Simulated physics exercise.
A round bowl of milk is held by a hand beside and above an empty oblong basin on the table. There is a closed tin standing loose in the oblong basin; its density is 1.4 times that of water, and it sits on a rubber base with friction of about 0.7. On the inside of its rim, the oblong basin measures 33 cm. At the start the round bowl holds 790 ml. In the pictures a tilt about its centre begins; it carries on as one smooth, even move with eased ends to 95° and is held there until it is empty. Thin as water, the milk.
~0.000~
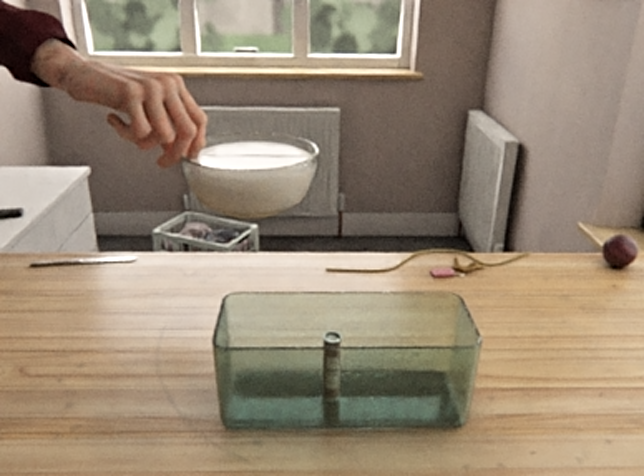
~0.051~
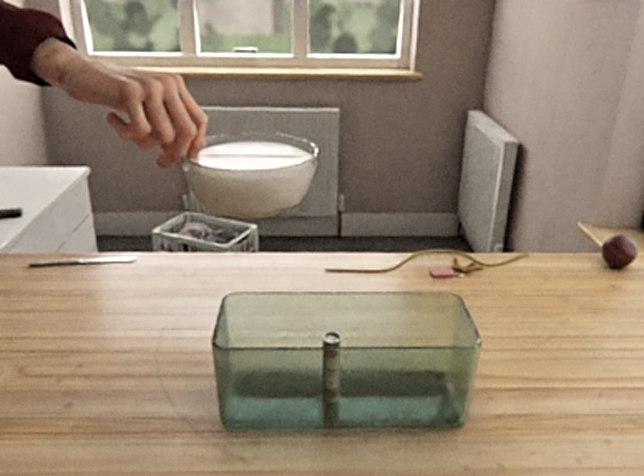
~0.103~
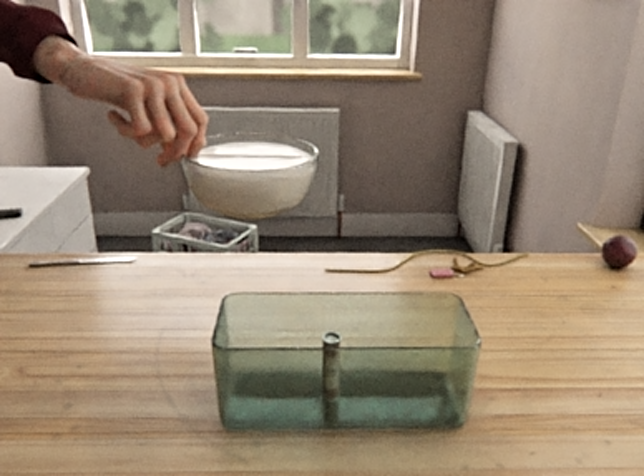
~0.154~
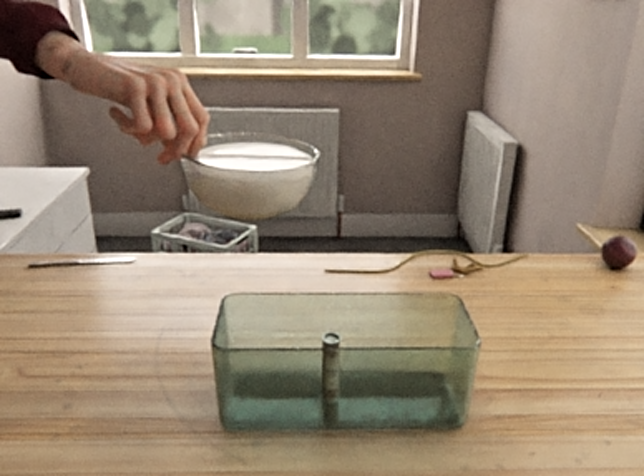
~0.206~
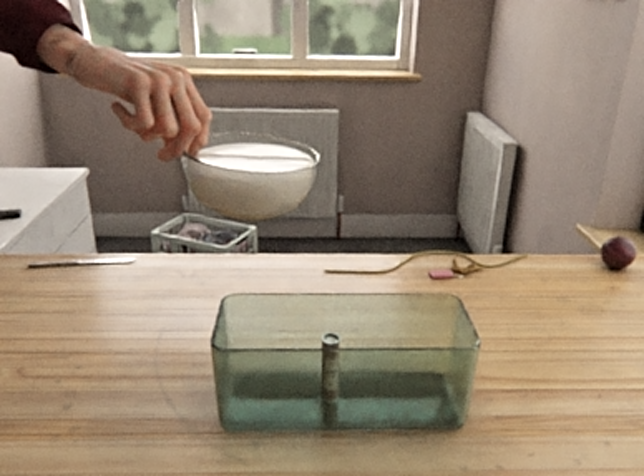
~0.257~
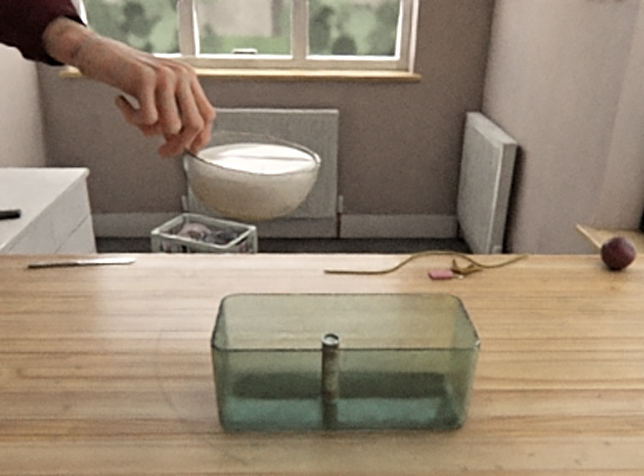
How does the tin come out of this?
Here's my call: It does not tip.
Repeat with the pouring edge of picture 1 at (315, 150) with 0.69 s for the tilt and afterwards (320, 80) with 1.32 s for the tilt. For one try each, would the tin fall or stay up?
Trial 1 - tin tips; trial 2 - tin stays standing.
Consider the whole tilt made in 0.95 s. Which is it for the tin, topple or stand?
It tumbles over, then.
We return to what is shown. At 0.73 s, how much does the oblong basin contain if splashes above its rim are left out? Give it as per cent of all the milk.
I'd put it near 12 percent.
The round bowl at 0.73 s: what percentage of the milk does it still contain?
Roughly 50 percent.
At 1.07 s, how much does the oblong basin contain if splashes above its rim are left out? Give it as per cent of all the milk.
Near 80 in a hundred.
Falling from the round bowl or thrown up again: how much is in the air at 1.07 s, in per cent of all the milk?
About 12 % of the total.
After 0.73 s the tilt is 55° and 50 per cent is still to pour; the tin stands where it began.
After 1.07 s the tilt is 87° and 7 per cent is still to pour; the tin stands where it began.
After 1.43 s the tilt is 95° and 0 per cent is still to pour; the tin stands where it began.
After 1.82 s the tilt is 95° and 0 per cent is still to pour; the tin stands where it began.
In the end the tin stands where it began.
